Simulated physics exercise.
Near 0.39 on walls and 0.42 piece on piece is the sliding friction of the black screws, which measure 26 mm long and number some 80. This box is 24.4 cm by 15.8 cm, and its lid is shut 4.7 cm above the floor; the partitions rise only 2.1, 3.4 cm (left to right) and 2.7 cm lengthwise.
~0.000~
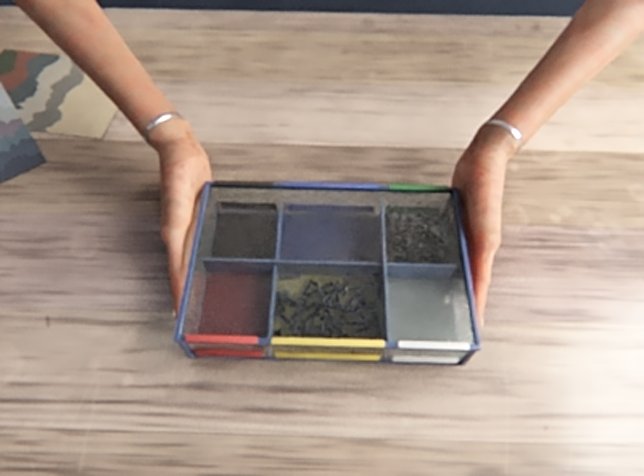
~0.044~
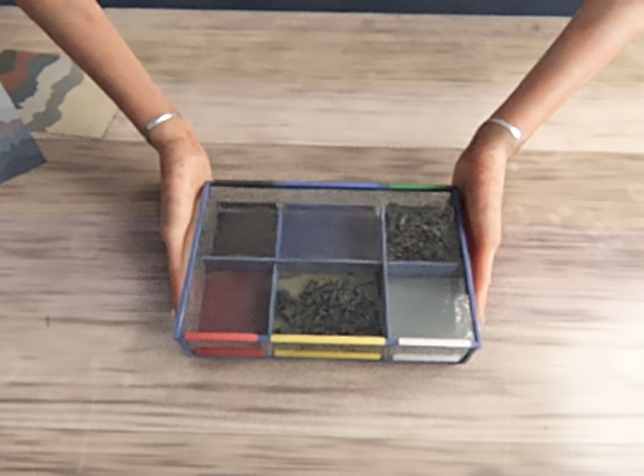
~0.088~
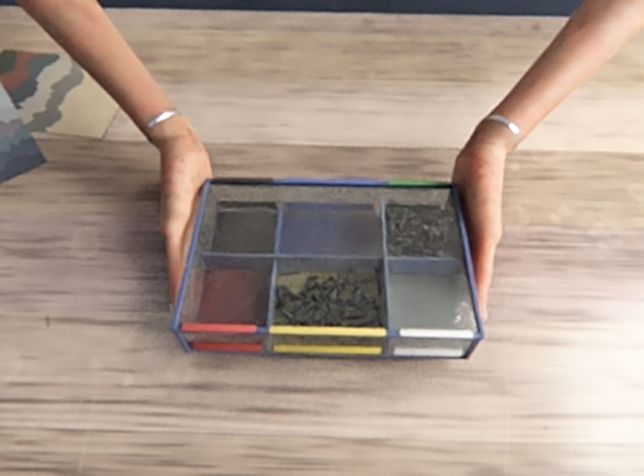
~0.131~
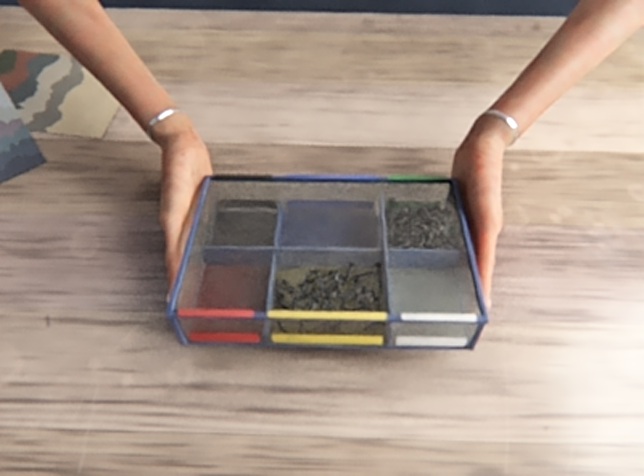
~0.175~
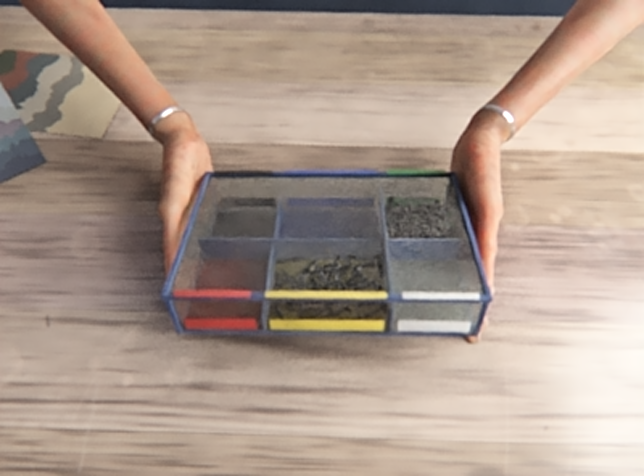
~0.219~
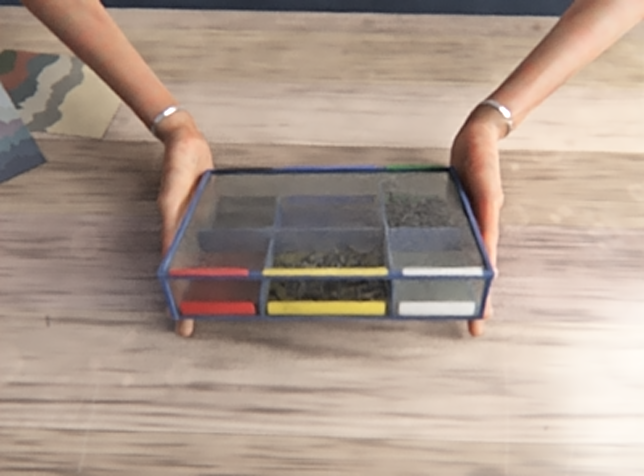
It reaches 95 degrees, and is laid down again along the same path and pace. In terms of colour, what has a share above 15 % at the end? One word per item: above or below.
In order - red: Below; blue: Above; green: Above; yellow: Below; white: Below; black: Below.
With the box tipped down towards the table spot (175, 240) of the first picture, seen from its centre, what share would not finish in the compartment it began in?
Something like 60 in a hundred.
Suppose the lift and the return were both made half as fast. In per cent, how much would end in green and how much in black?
Green 50 %; black 10 %.
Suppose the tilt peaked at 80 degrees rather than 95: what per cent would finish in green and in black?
Shares after the change: Green 50, black 0, per cent.
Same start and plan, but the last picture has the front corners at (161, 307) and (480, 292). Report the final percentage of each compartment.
Each compartment ends with, in per cent, red 5, blue 0, green 50, yellow 0, white 0 and black 40.
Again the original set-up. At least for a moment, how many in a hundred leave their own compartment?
That share comes to about 45 per cent.
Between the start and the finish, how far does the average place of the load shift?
Displacement: Near 5.5 cm.
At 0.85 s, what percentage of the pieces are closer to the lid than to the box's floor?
Estimate: Near 60 per cent.
After 0.85 s, tilt 94 degrees; blue 20 %, green 50 %, yellow 25 %.
Then, at 1.27 s, tilt 40 degrees; blue 40 %, green 50 %, yellow 5 %, black 5 %.
After 1.78 s, tilt 0 degrees; blue 40 %, green 50 %, yellow 5 %, black 5 %.
By 2.2 s all is still; red 0 %, blue 40 %, green 50 %, yellow 5 %, white 0 %, black 5 %.
